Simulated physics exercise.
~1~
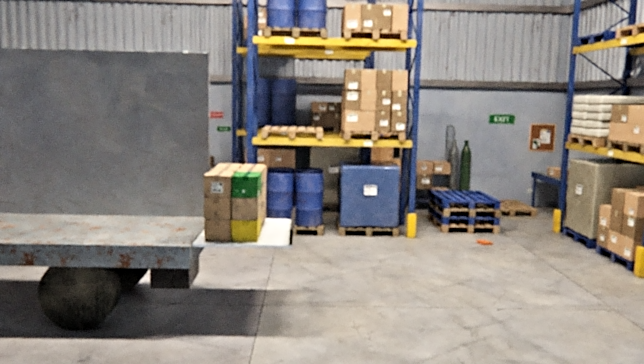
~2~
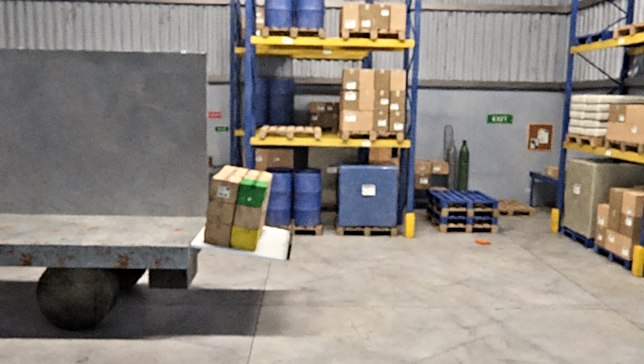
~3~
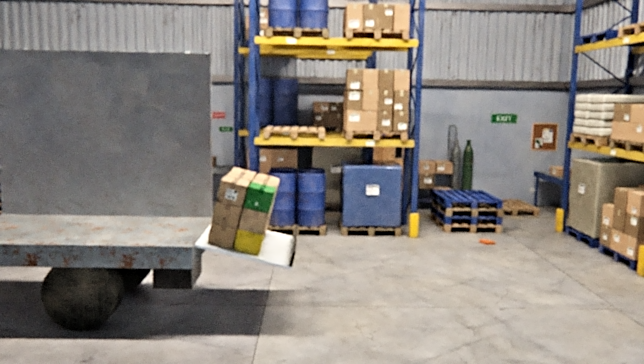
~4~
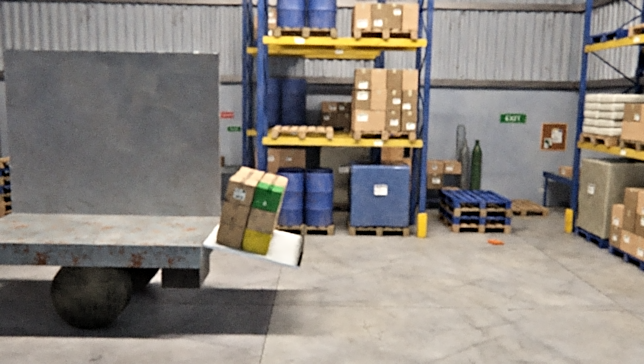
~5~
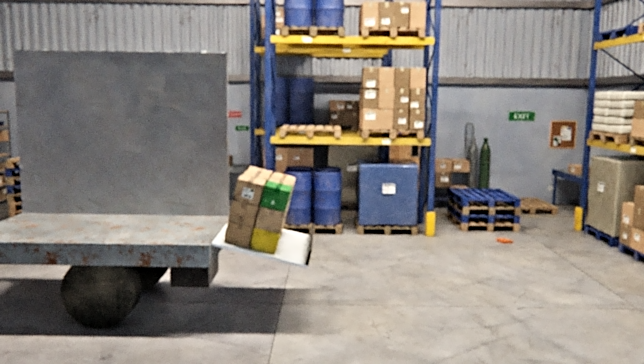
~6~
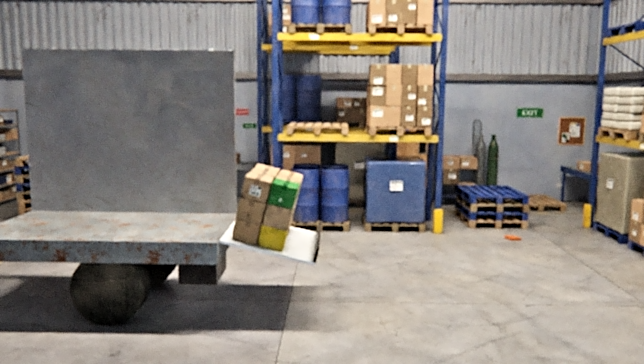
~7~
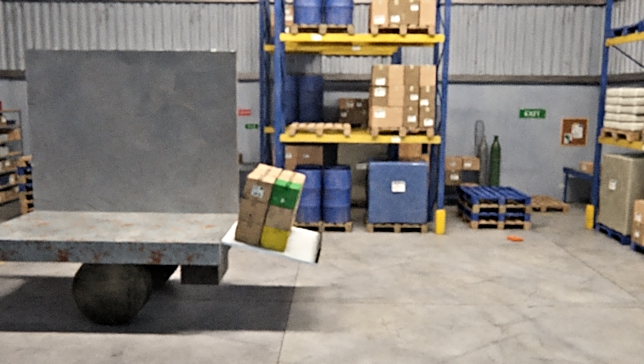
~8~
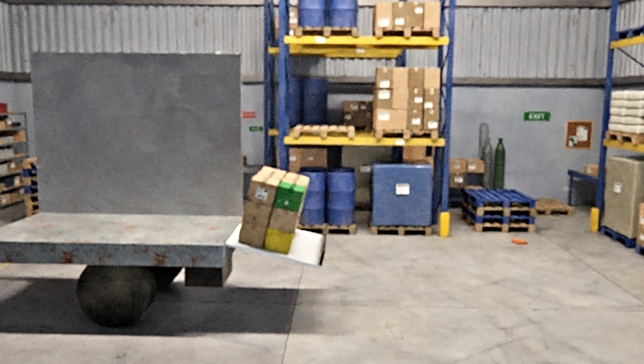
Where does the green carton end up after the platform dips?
It stays in its place near the top of the leaning stack, still aboard the sloping platform.
